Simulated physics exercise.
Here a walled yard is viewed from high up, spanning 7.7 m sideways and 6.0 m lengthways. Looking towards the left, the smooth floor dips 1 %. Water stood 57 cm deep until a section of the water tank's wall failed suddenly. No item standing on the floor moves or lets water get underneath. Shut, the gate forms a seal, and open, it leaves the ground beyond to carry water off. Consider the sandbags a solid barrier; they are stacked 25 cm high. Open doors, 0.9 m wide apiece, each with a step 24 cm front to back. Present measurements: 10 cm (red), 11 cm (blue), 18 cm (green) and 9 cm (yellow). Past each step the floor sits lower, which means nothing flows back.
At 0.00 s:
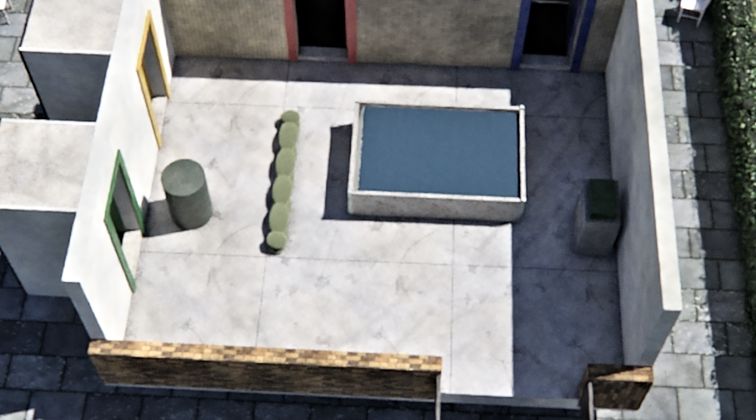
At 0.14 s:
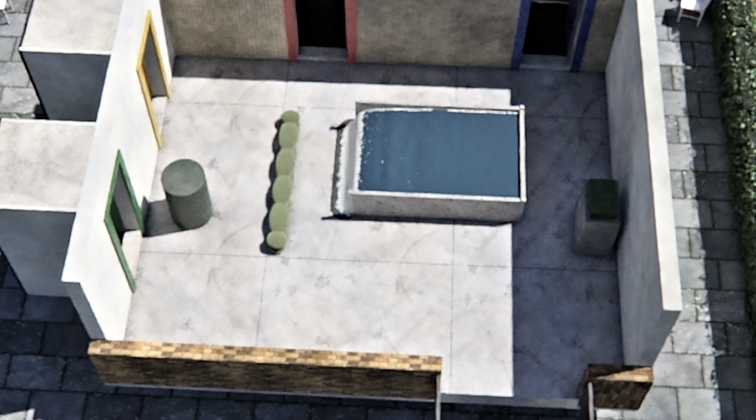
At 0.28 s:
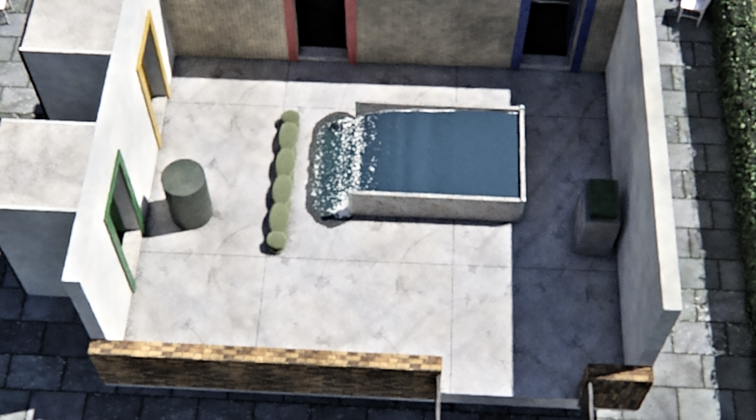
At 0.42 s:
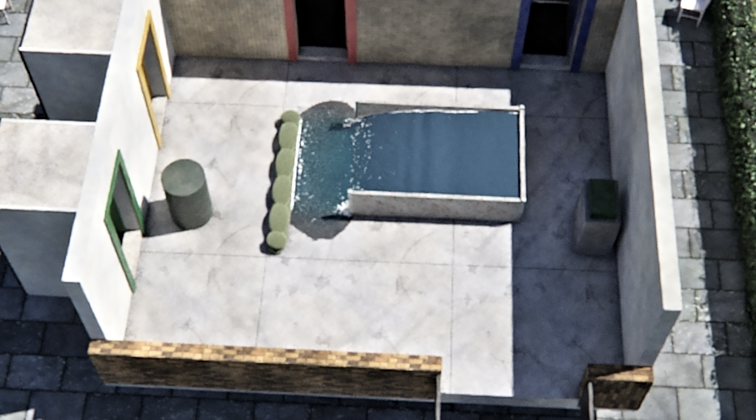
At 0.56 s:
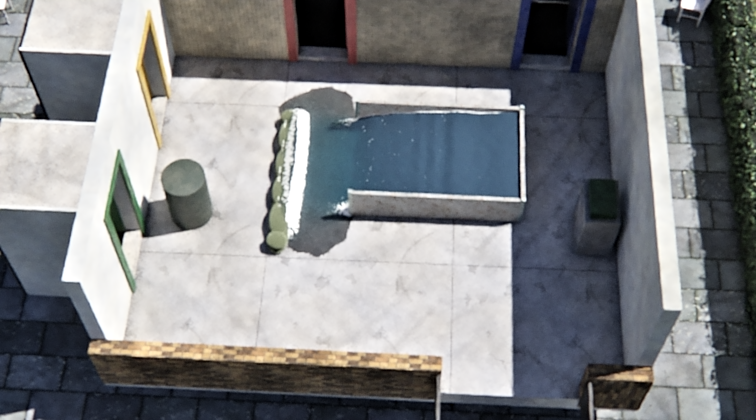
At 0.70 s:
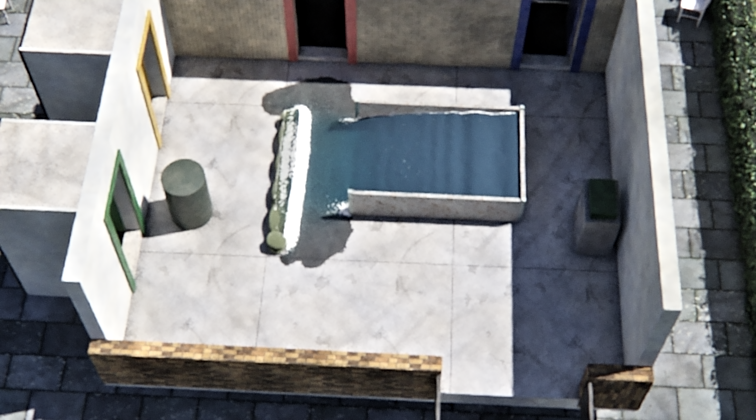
Blue water bursts from the left end of a raised rectangular tank, froths white across the pale floor, meets a row of rounded green sandbags and spreads sideways along it in a dark, growing patch, while the camera stays still. The walled yard is seen from high above. A green drum and green and yellow doorframes stand left, red and blue ones behind, and a dark-topped box right.
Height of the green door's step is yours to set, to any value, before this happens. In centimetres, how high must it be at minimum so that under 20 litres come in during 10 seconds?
At least 10 cm or so.
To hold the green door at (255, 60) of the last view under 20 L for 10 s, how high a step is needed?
Roughly 12.0 cm.
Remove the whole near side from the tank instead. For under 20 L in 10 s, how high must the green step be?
Then 12.0 cm.
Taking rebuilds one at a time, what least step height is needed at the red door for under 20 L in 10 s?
I'd raise red to close to 22 cm.
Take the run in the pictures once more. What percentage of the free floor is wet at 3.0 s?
Wet: Close to 55 %.
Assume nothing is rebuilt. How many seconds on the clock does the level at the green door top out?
Near 6.0 seconds.
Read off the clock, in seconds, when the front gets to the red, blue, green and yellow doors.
Red at 1.1 s, blue at 4.0 s, green at 2.6 s and yellow at 2.2 s.
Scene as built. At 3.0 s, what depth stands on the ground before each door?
Door by door, in centimetres - red 24, blue 0, green 4, yellow 14.
After 1.4 s water covers 20 % of the floor, deepest (42 cm) near (304, 172); it has not reached the green door.
After 3.0 s water covers 55 % of the floor, deepest (30 cm) near (303, 181); 4 cm at the green door, 0 litres in over its 18 cm step.
After 10.0 s water covers 95 % of the floor, deepest (12 cm) near (186, 58); 10 cm at the green door, 0 litres in over its 18 cm step.
At the green door as built, the water arrived by 2.6 s and peaked near 16 cm at 6.0 s.
With a step of 9 cm, 29 litres would have come in within the 10 s; with 12.5 cm, 6 litres. So under 20 litres takes about 10 cm.
